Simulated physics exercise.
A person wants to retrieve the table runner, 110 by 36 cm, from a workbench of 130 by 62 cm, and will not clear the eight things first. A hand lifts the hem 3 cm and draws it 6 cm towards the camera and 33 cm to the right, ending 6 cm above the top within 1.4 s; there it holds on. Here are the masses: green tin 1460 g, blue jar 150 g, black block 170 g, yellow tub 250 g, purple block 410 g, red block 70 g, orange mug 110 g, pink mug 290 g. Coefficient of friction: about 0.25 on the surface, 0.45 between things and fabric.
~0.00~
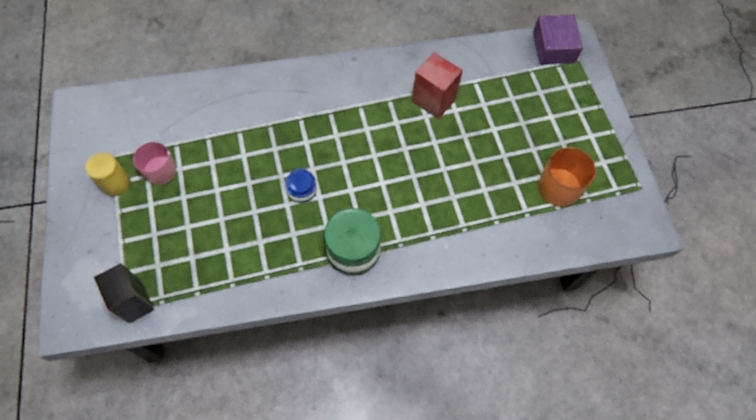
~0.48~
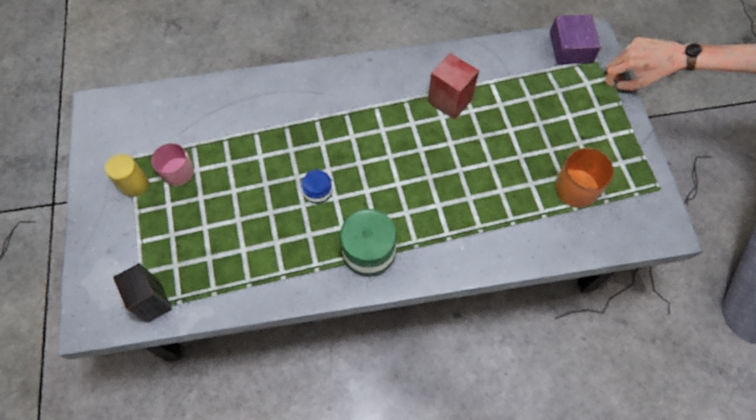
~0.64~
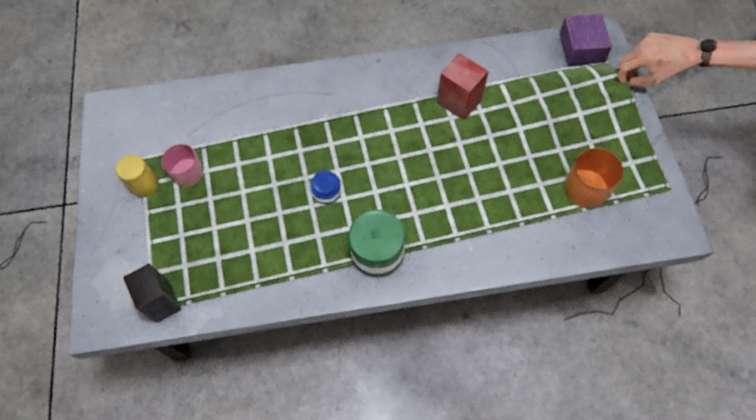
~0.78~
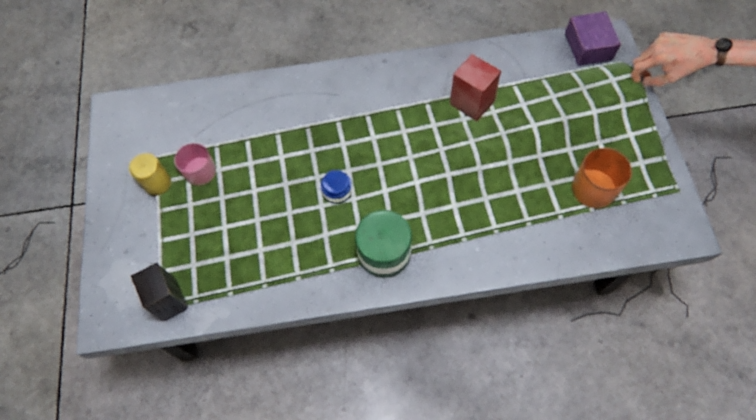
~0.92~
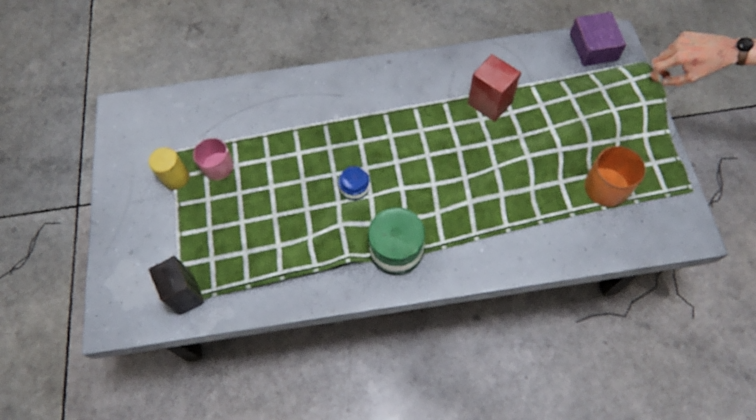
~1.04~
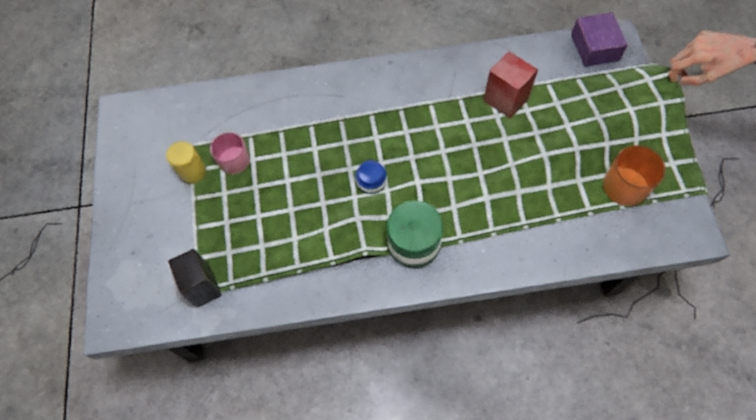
A hand reached in from the right, took the corner of a green checked cloth on a grey table and pulled it a short way right, and the cups, blocks and tins on it shifted along too.
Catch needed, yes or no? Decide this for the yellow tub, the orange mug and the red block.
Catch needed: Yellow tub no; orange mug yes; red block no.
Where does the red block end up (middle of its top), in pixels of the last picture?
The top finishes roughly at pixel (639, 56) of the last view.
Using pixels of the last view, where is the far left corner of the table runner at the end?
Look around (305, 105) in the last picture - that's where it comes to rest.
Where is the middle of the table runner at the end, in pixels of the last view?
The midpoint is close to pixel (554, 141).
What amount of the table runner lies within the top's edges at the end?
Some 75 in a hundred.
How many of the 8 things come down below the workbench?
That works out to 1 of them.
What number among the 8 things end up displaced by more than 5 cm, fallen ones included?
In total, 7 of them qualify.
At 1.3 s, 90 % of the table runner is still over the top; yellow tub 17 cm off its start, red block 17 cm off its start, orange mug 14 cm off its start.
At 1.5 s, 85 % of the table runner is still over the top; yellow tub 26 cm off its start, red block 26 cm off its start, orange mug 22 cm off its start.
At 1.8 s, 75 % of the table runner is still over the top; orange mug over the edge, yellow tub 32 cm off its start at (291, 115), red block 32 cm off its start at (627, 56).
At 2.0 s, 75 % of the table runner is still over the top; orange mug over the edge, yellow tub 36 cm off its start, red block 35 cm off its start.
At 3.6 s, 75 % of the table runner is still over the top; orange mug over the edge, yellow tub 36 cm off its start at (307, 106), red block 35 cm off its start at (639, 56), pink mug 37 cm off its start at (357, 104).
